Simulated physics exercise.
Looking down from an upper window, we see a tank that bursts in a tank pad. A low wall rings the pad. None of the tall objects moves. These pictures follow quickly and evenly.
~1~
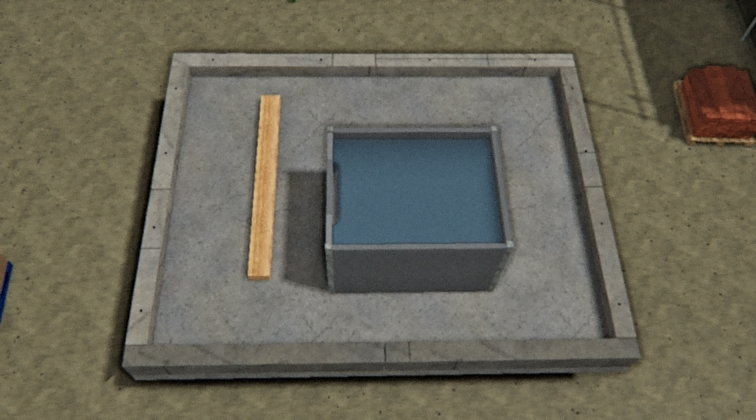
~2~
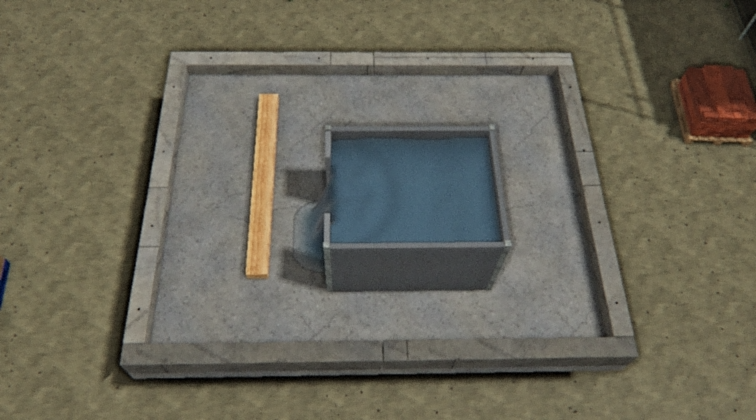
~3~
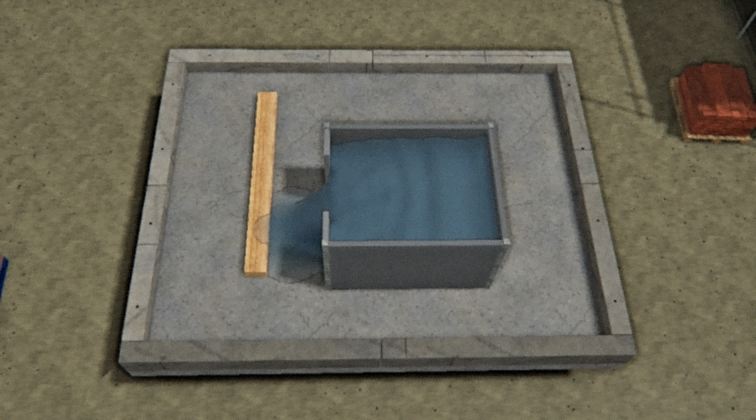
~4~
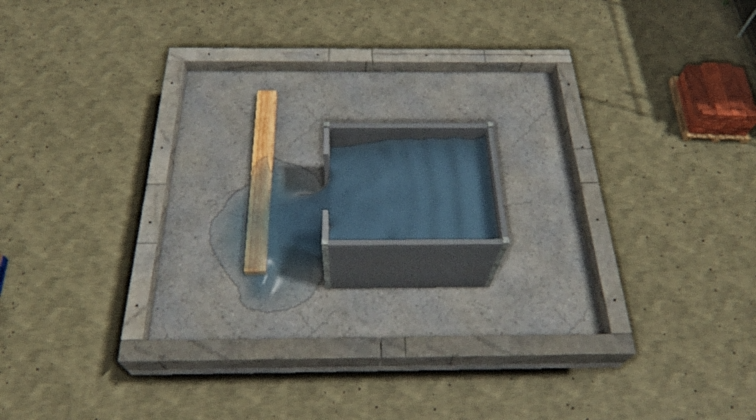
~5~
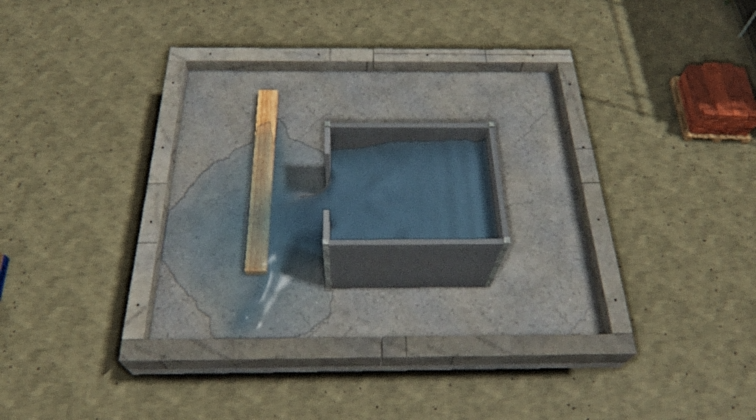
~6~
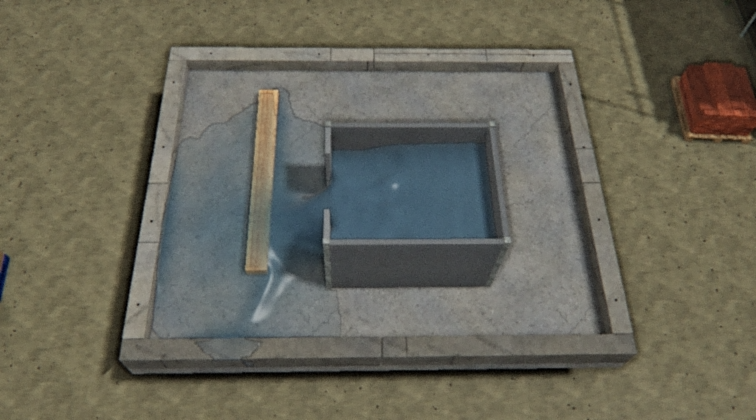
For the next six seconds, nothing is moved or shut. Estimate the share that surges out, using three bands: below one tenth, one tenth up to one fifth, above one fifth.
I'd say the loss is in the middle band, a tenth up to a fifth.
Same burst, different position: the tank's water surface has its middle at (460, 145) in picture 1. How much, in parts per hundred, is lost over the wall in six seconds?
I'd say roughly 10 percent of it.
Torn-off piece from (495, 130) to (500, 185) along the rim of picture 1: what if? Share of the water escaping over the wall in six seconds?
About 32 %.
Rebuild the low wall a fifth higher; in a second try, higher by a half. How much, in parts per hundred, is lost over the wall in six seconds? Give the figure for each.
In the first case about 8 in a hundred, in the second about 2 in a hundred.
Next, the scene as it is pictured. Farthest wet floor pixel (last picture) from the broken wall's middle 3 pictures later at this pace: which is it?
My guess is roughly (190, 72).
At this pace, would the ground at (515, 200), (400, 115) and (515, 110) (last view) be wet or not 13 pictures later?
First spot spared, second spot swamped, third spot spared.
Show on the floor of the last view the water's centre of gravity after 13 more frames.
Roughly (319, 215).
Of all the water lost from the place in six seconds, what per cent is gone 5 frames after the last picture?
About 15 per cent.
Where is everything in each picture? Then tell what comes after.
The first frame shows the water tank at (415, 189) is whole and still.
In the second frame, water pours out at (332, 216) and has run to (309, 264).
In the third frame, the front is at (268, 267), out from the gap at (331, 216).
In the fourth frame, water pours out at (330, 216) and has run to (219, 244).
In the fifth frame, water pours out at (331, 216) and has run to (168, 222).
In the sixth frame, water pours out at (332, 216) and has run to (279, 92).
A moment on, water covers 40 % of the floor; the low wall has let 0 % over.
Next, water covers 45 % of the floor; the low wall has let 2 % over.
Then, water covers 55 % of the floor; the low wall has let 12 % over.
Later, water covers 75 % of the floor; the low wall has let 14 % over.
In the end, water covers 80 % of the floor; the low wall has let 15 % over.
